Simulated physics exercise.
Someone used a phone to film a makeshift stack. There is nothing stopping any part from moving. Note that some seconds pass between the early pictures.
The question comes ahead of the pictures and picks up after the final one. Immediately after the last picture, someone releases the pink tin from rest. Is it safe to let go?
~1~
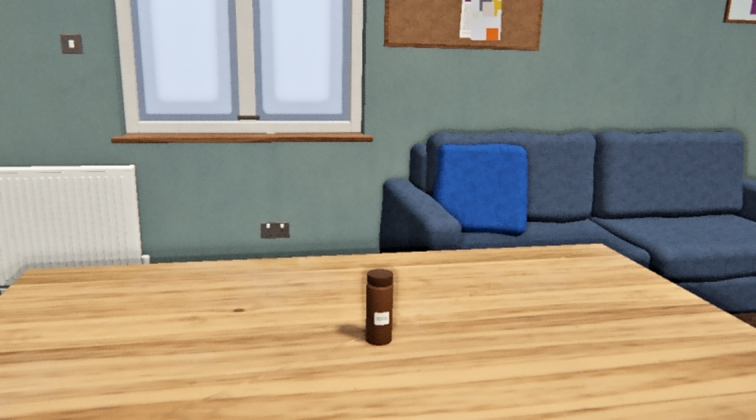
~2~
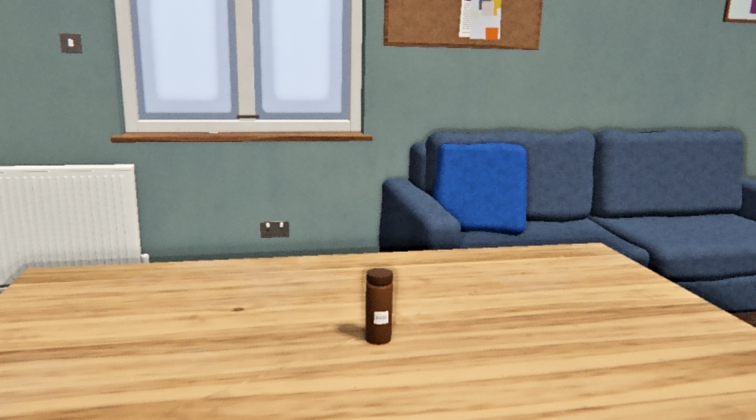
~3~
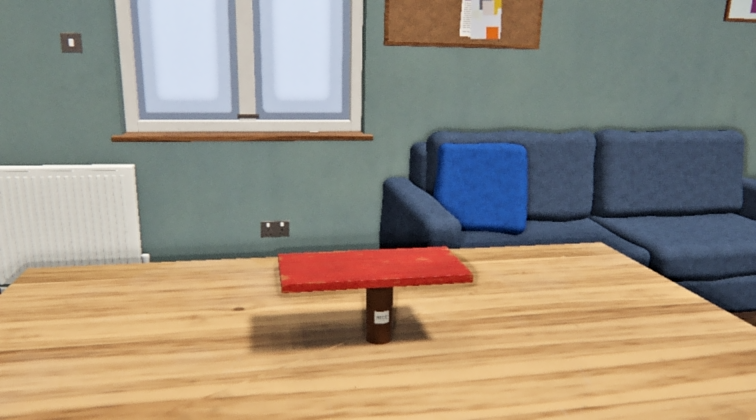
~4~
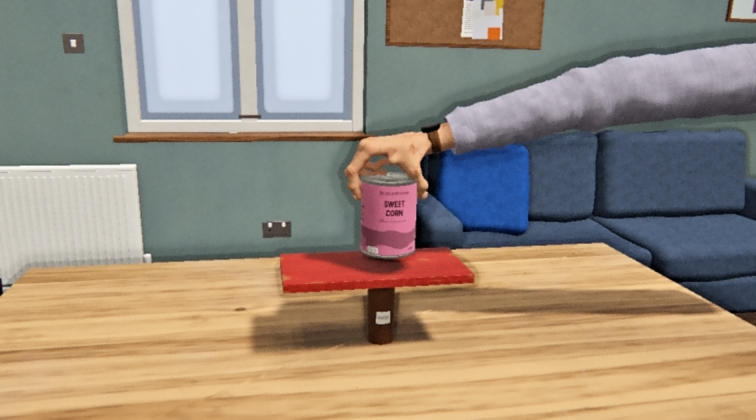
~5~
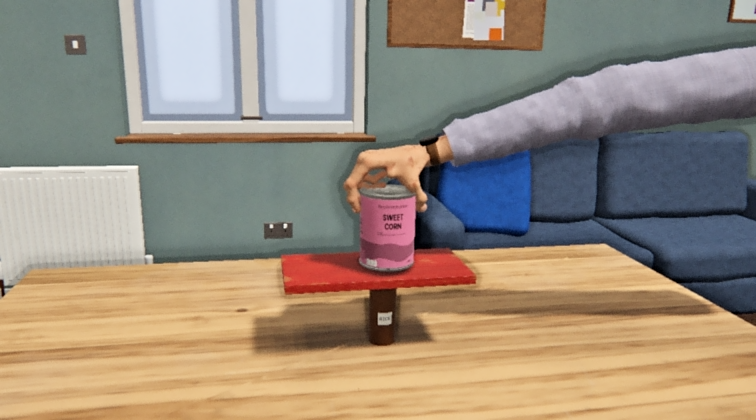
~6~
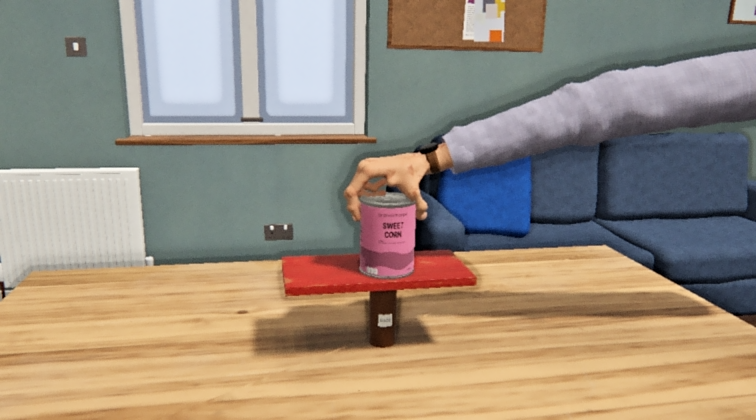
It stands.
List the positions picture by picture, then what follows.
In the first picture, the last thing is not in view yet; brown shaker (379, 307).
In the second picture, the last thing is not in view yet; brown shaker (379, 306).
In the third picture, the last thing is not in view yet; brown shaker (379, 306).
The fourth picture shows still above its spot; pink tin (389, 214); brown shaker (381, 306).
The fifth picture shows still above its spot; pink tin (387, 227); brown shaker (382, 307).
The sixth picture shows in place under the hand; pink tin (388, 235); brown shaker (383, 309).
Then, 0.20 s past the last view, nothing moves.
Then, 0.40 s past the last view, pink tin resting near (388, 236).
Finally, all 3 still in place. Final places as the last picture's camera would see them, pink tin near (388, 236). The stack holds.
